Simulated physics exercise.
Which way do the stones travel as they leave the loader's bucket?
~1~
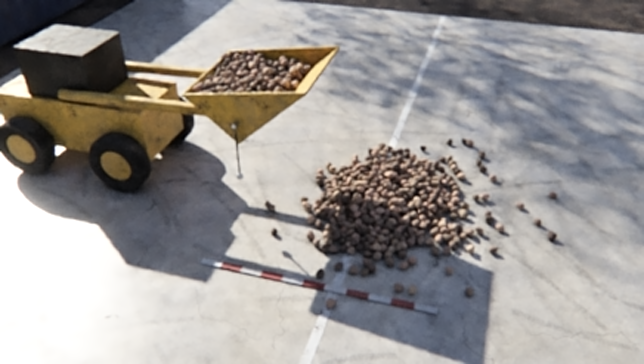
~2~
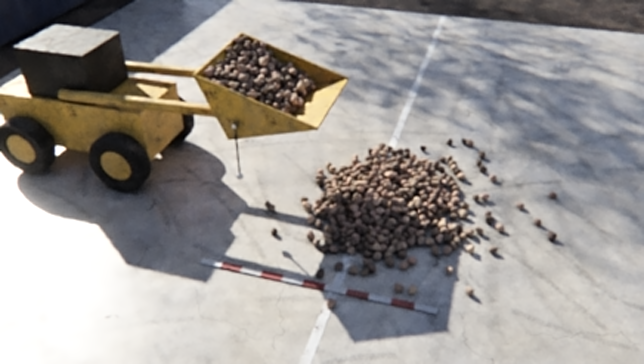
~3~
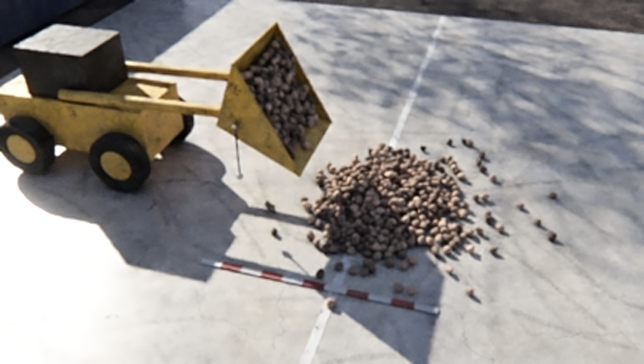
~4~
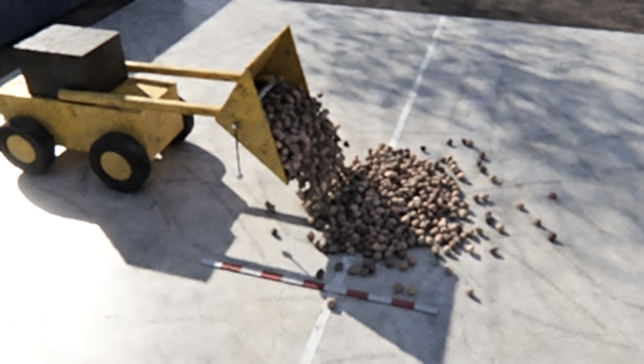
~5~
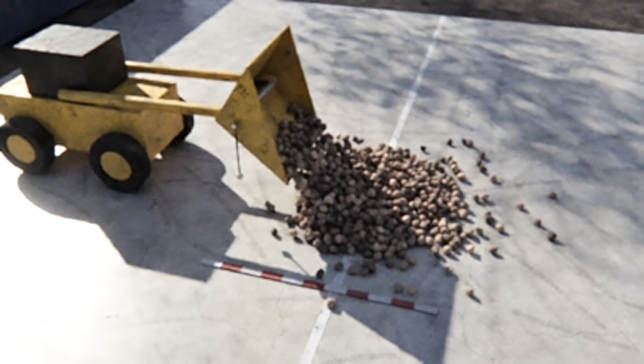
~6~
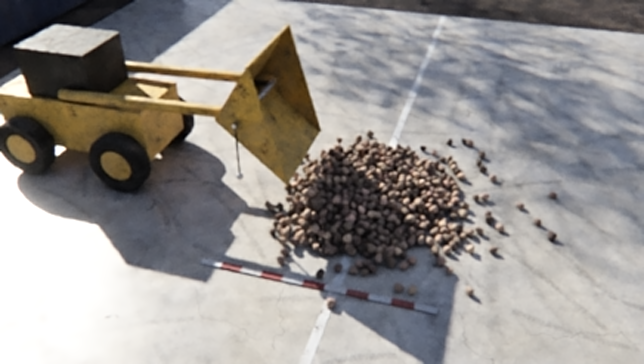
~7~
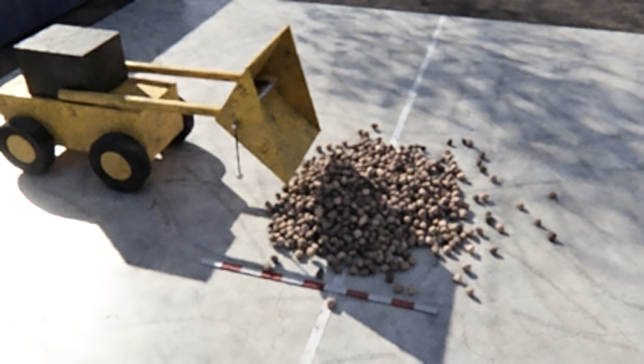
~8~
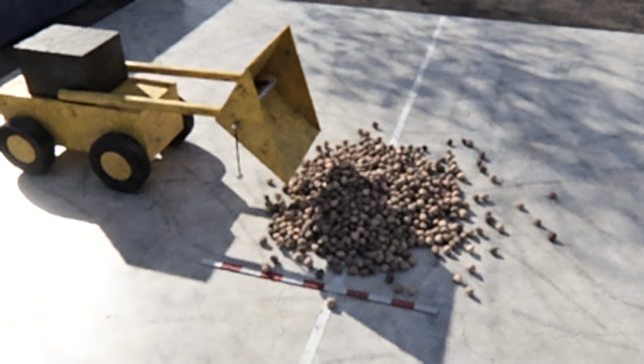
They move to the right, sliding down out of the bucket and onto the pile on the ground.
